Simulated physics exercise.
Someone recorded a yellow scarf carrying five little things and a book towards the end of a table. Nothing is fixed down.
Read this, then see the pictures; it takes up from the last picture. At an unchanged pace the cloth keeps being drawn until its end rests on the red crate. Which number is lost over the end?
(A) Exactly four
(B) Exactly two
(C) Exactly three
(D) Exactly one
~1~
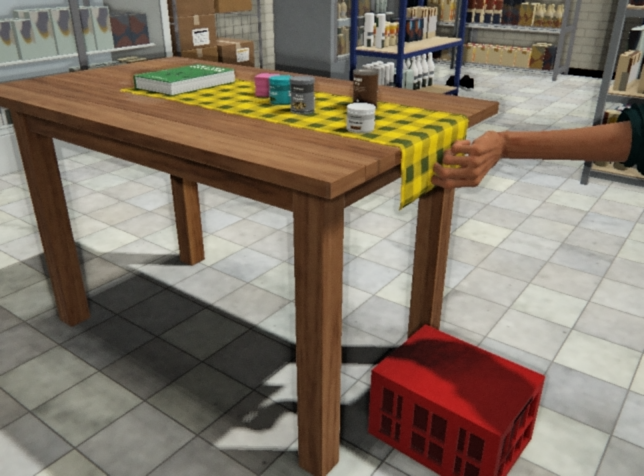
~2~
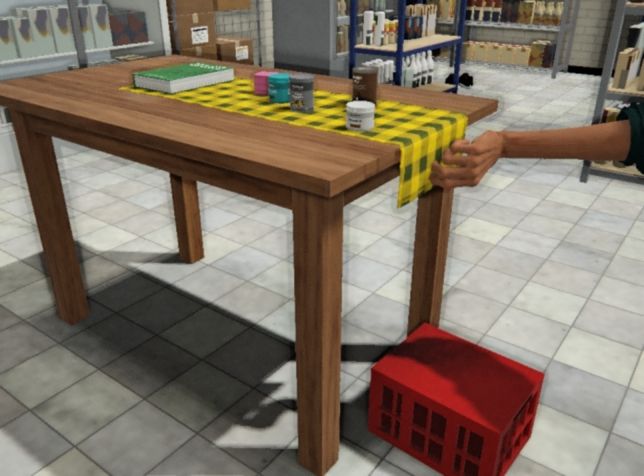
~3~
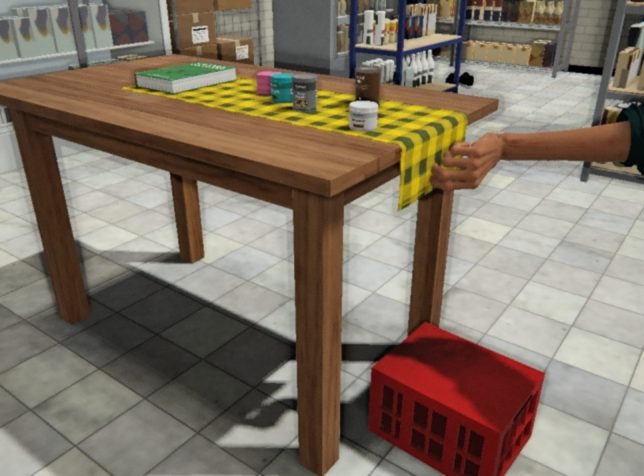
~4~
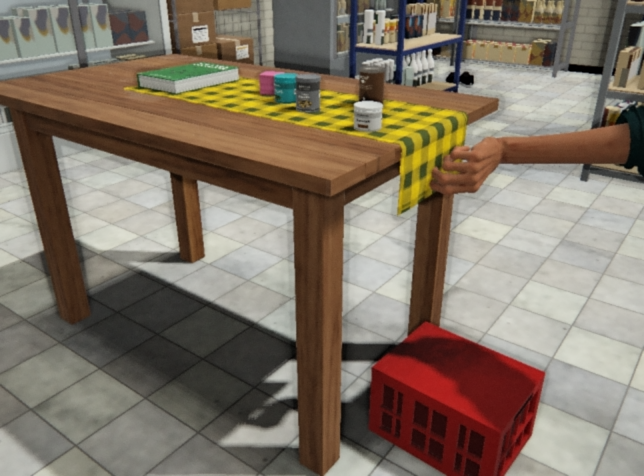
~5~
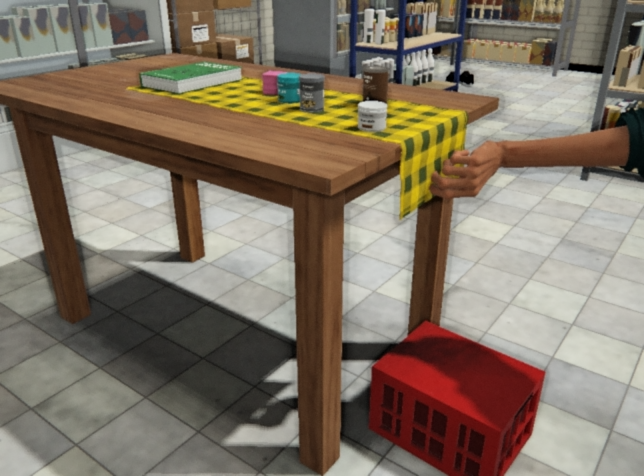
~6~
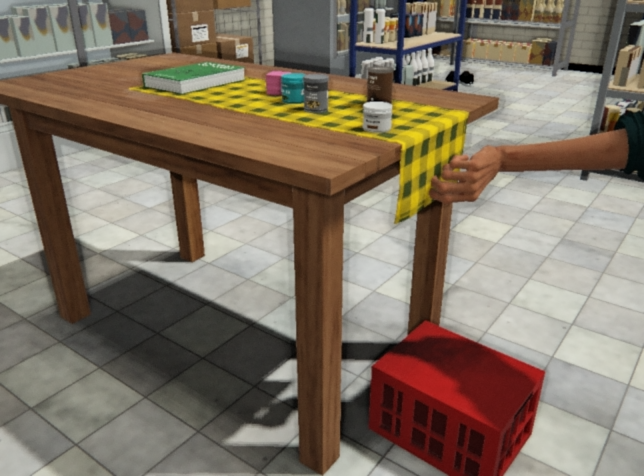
Answer: A.
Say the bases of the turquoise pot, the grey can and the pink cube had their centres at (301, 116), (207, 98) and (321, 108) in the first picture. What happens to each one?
Result - turquoise pot: Down; grey can: Still up; pink cube: Down.
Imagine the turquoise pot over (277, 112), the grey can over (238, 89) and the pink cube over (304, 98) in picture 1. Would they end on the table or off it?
The turquoise pot ends up knocked off; the grey can ends up still aboard; the pink cube ends up knocked off.
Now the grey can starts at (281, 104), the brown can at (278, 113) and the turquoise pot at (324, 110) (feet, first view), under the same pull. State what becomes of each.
Grey can dropped, brown can dropped, turquoise pot dropped.
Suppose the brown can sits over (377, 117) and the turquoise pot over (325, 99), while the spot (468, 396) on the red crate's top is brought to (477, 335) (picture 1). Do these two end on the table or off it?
In the end the brown can is no longer on top and the turquoise pot is still on top.
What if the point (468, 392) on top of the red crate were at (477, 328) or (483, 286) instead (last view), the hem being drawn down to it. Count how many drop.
The numbers are 2 and 1.
Soon after, hem near (428, 270); white pot gone.
Then, hem near (426, 309); white pot and brown can gone.
Further on, hem on the crate; white pot, brown can, grey can and turquoise pot gone.
At rest, hem on the crate; white pot, brown can, grey can and turquoise pot gone. It carries off four.
